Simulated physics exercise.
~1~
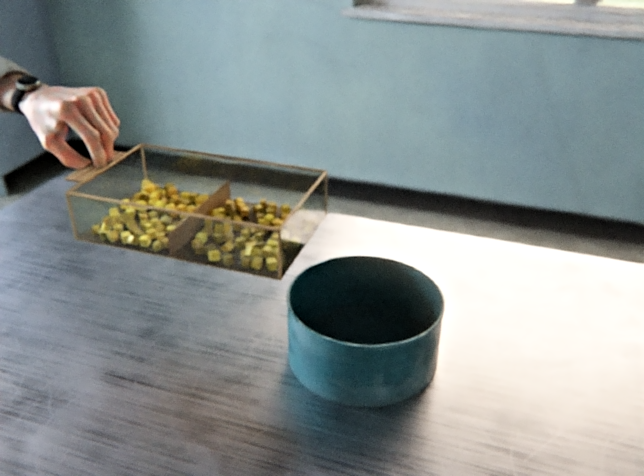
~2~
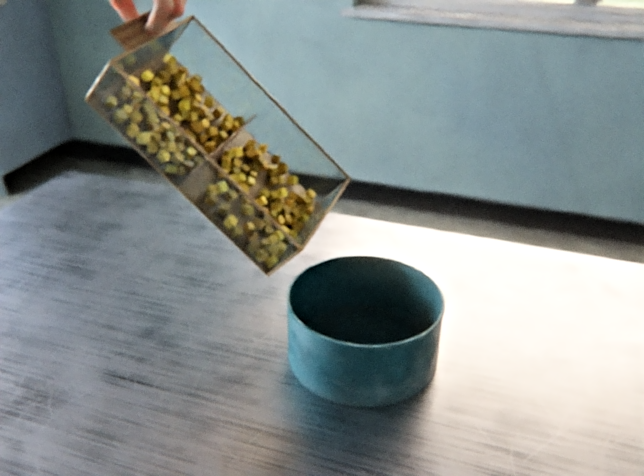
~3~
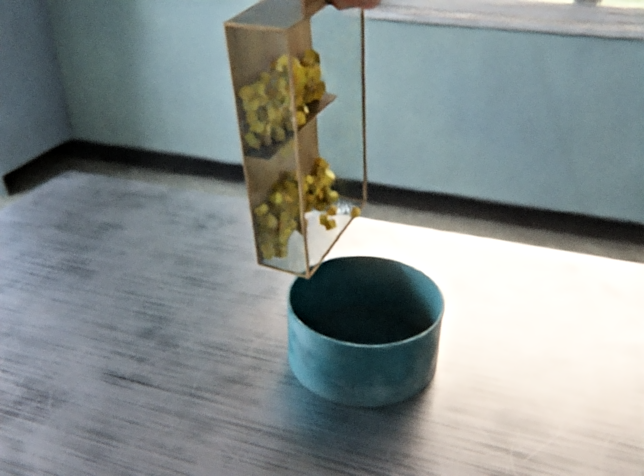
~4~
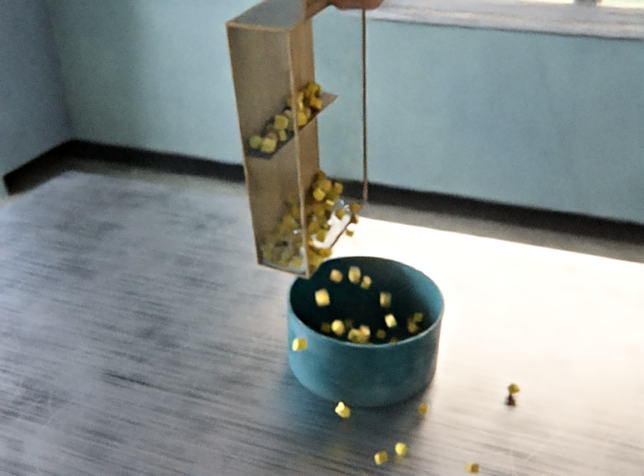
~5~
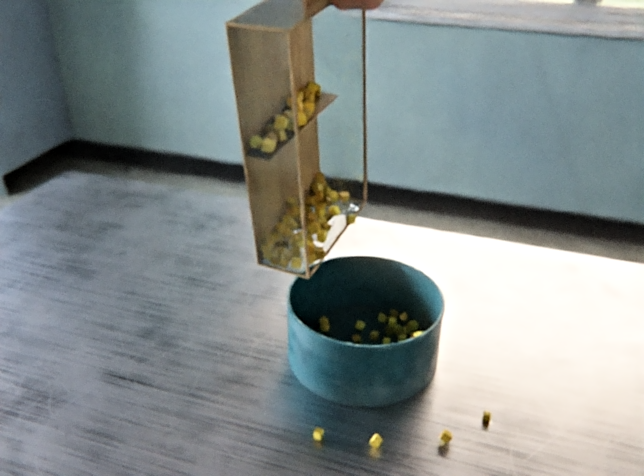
A hand lifted a clear divided tray of small yellow cubes and tipped it upright over a round teal pot, spilling some into the pot and a few onto the table, while many stayed caught in the tray's compartments.
